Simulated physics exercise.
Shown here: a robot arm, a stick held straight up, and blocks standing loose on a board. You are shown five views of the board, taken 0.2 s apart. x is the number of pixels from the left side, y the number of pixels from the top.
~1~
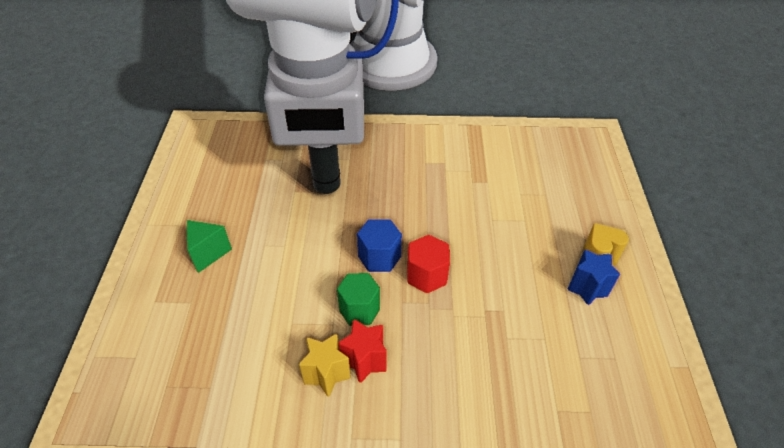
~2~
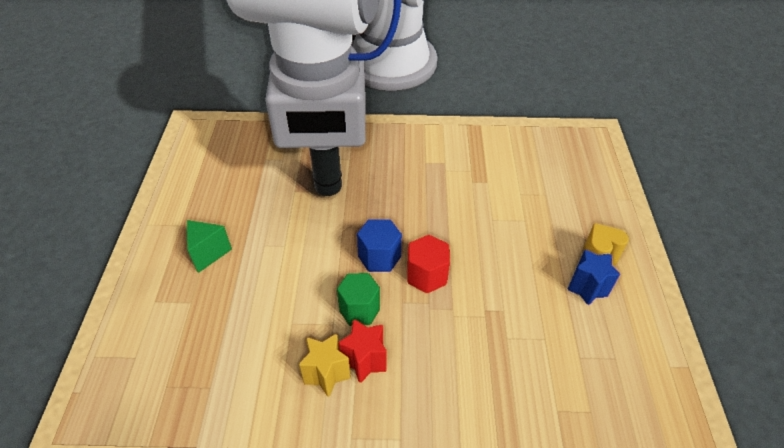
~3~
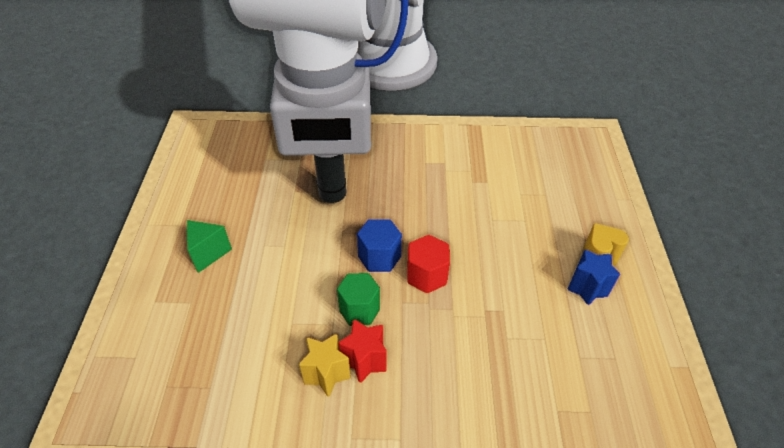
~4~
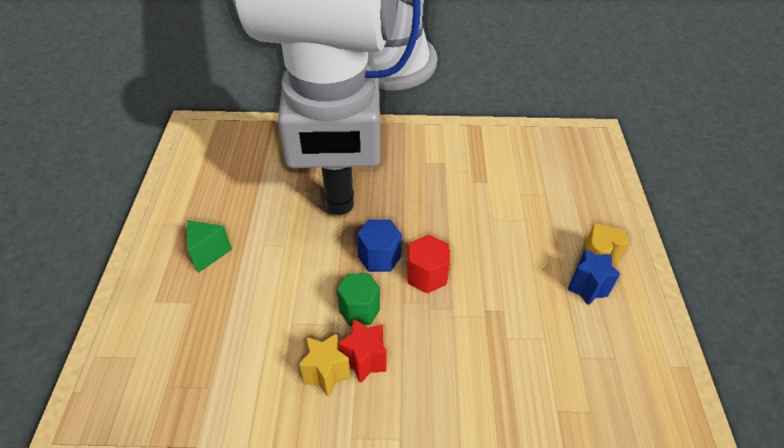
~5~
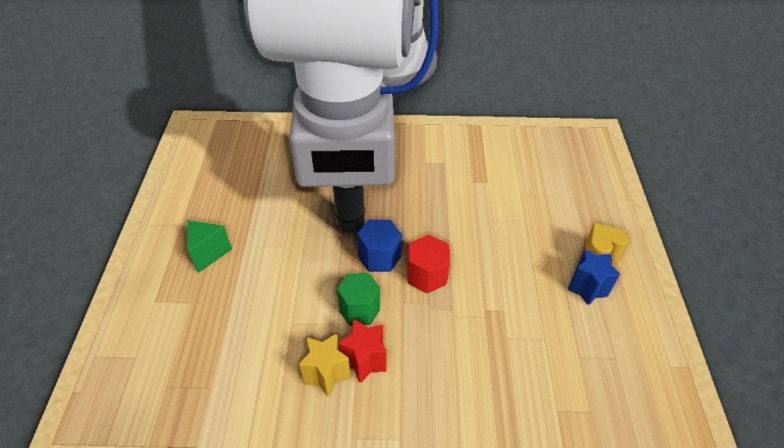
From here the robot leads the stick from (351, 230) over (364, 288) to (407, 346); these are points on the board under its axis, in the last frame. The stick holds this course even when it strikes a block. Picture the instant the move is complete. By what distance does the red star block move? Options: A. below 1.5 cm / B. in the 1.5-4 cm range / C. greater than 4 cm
My pick is B.
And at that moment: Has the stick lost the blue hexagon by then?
I expect so.
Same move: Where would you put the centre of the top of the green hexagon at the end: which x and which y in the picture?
I predict (360, 324).
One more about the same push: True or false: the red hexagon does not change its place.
The claim does not hold.
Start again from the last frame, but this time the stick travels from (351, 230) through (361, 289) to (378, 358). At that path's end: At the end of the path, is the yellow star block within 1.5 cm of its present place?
Short answer: No.
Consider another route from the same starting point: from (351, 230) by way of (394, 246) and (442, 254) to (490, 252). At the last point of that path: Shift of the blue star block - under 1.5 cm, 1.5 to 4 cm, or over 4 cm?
The displacement of the blue star block is below 1.5 cm.
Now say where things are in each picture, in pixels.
Tip of the stick (327, 185), middles of tops, green hexagon (358, 288), red star block (364, 340), blue hexagon (379, 233), red hexagon (429, 252), in the first picture.
Stick (329, 187), nothing pushed, in the second picture.
Stick (333, 194), nothing pushed, in the third picture.
Stick (340, 206), nothing pushed, in the fourth picture.
Stick (351, 222), green hexagon (358, 288), red star block (364, 340), blue hexagon (379, 233), red hexagon (429, 252), in the fifth picture.
On the path given first. One third of the way, stick (357, 262); blue hexagon (392, 248), turned 35° anticlockwise; red hexagon (434, 253).
Two thirds of the way, stick (376, 301); green hexagon (359, 316), turned 40° clockwise; red star block (363, 350), turned 20° anticlockwise; blue hexagon (398, 256), turned 55° anticlockwise; red hexagon (441, 253).
At the end, stick (408, 340); green hexagon (360, 324), turned 50° clockwise; red star block (362, 361), turned 15° anticlockwise; blue hexagon (398, 256), turned 55° anticlockwise; red hexagon (441, 253).
